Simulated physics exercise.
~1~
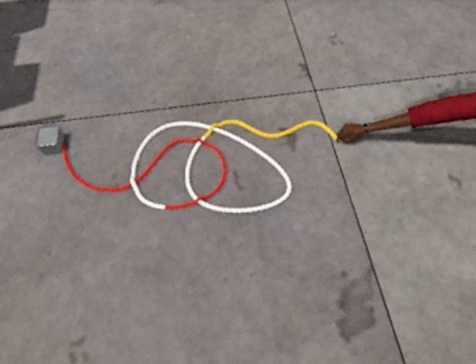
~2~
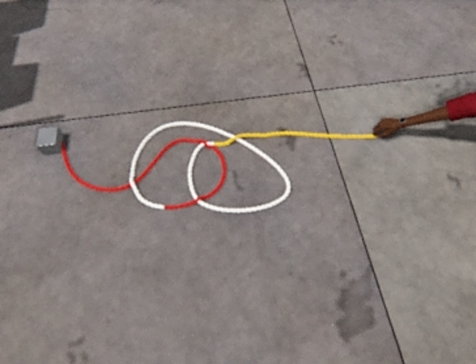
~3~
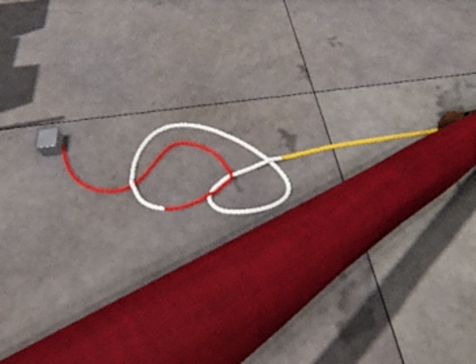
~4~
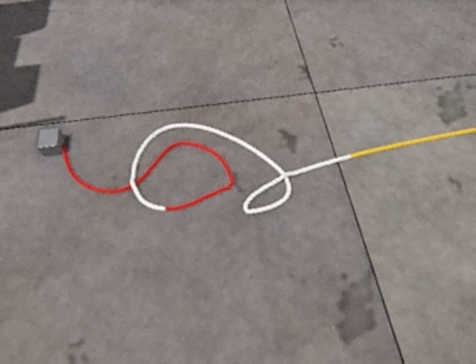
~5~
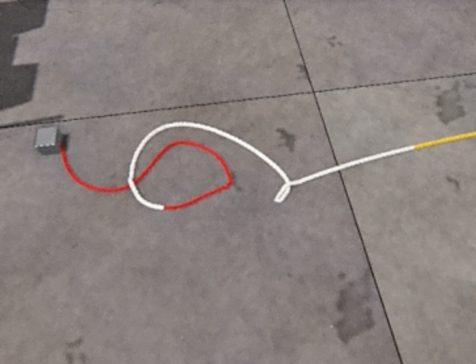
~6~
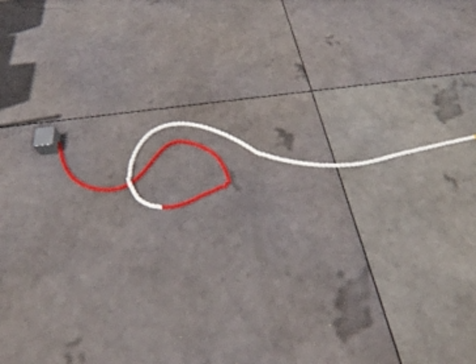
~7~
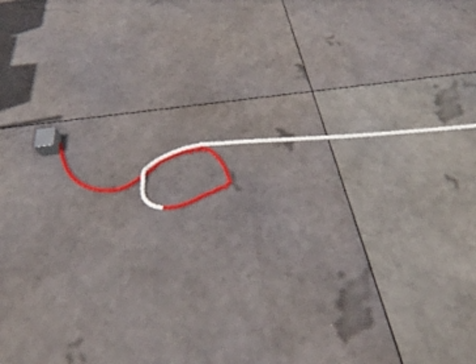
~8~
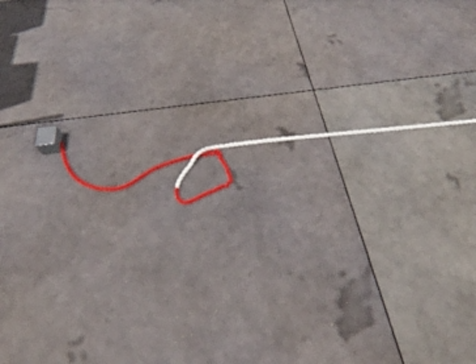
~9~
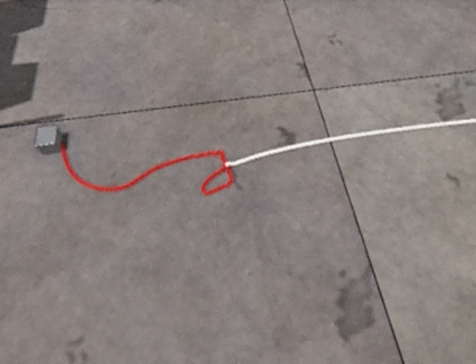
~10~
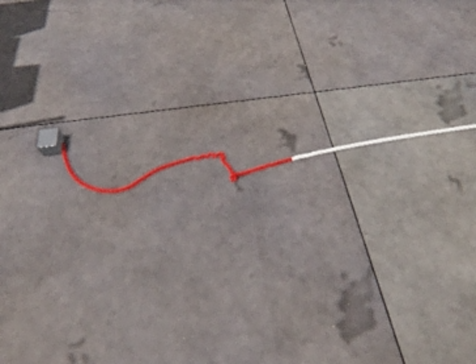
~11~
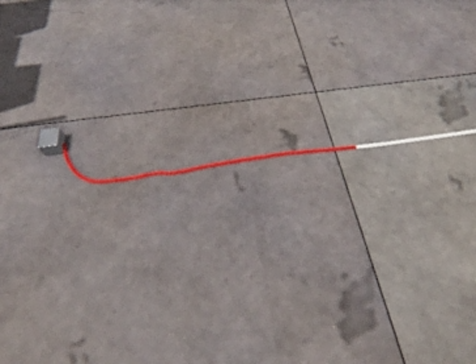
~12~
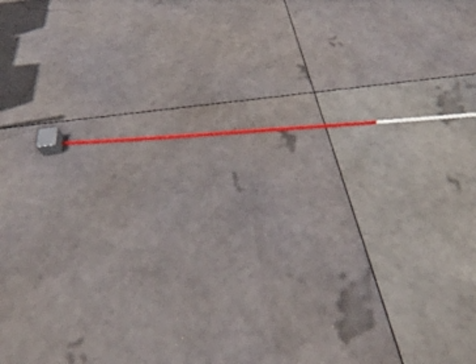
A looped red, white and yellow rope lay on a grey floor, tied to a small block at left, until someone pulled its yellow end away to the right; the loops shrank and slipped out one after another, leaving it straight with no knot.
